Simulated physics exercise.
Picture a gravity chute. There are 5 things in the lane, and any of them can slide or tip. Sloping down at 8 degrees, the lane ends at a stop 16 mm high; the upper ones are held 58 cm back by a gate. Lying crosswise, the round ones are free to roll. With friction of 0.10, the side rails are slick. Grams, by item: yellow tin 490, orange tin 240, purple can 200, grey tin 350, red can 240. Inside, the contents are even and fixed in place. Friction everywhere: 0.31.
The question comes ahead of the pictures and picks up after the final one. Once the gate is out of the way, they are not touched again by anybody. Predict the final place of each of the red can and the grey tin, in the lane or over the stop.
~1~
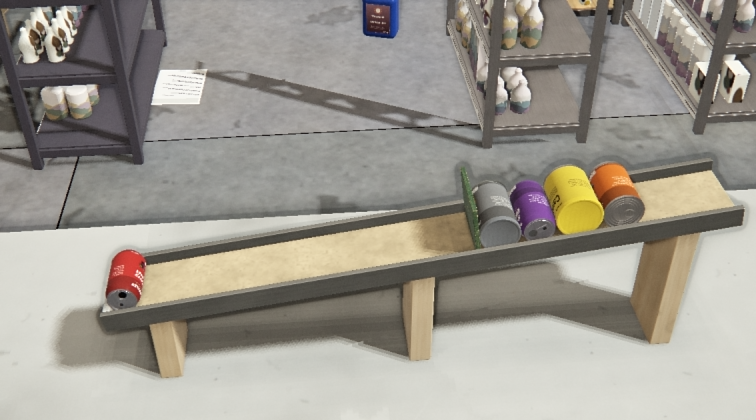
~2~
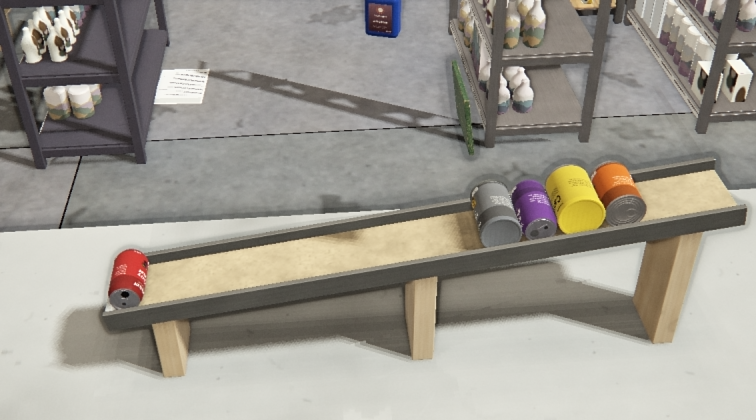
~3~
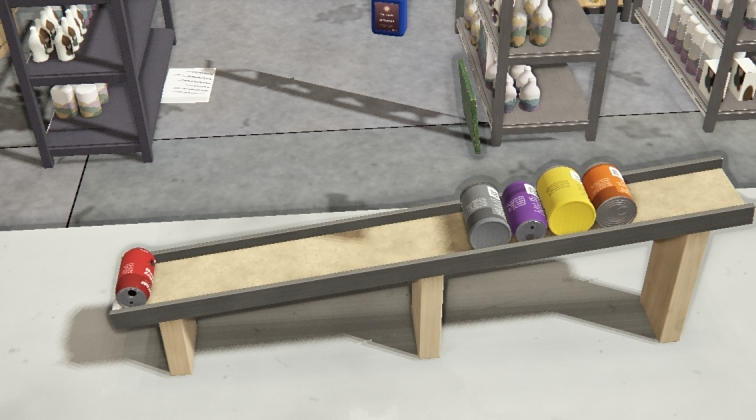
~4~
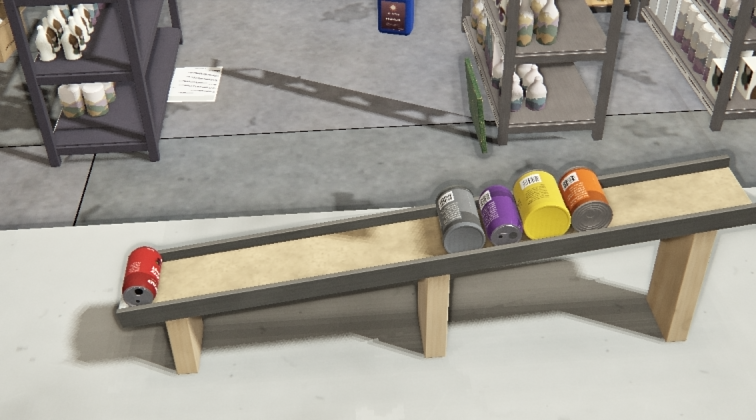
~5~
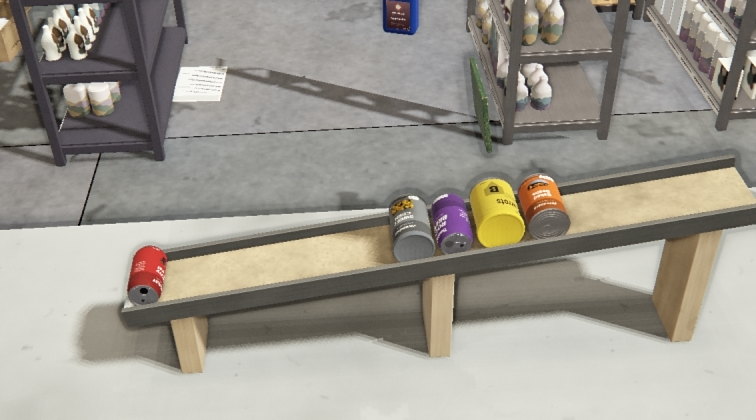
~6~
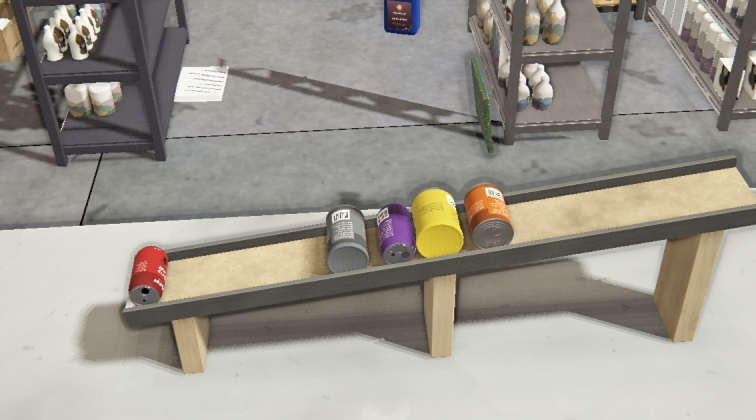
Outcome: Looks like the red can is out of the lane; looks like the grey tin is kept in the lane.
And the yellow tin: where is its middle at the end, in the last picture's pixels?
Its middle settles close to pixel (223, 259).
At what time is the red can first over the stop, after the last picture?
Answer: Near 0.7 s.
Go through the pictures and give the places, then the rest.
The first frame shows gate shut; red can (126, 279); grey tin (494, 215).
The second frame shows leader 64 cm from the stop; purple can (533, 210); yellow tin (574, 199).
The third frame shows leader 61 cm from the stop; grey tin (484, 216); orange tin (608, 196).
The fourth frame shows leader 55 cm from the stop; grey tin (459, 221); yellow tin (541, 205).
The fifth frame shows leader 46 cm from the stop; grey tin (411, 229); purple can (452, 224).
The sixth frame shows leader 34 cm from the stop; red can (149, 276); grey tin (346, 240).
Then, 0.20 s later than the last frame, leader 19 cm from the stop; grey tin near (256, 255); red can near (149, 276).
Then, 0.40 s later than the last frame, leader 5 cm from the stop; grey tin near (182, 264); red can near (148, 275).
When it is over, over the stop, red can; the other 4 in the lane. In the last view, grey tin near (146, 271).
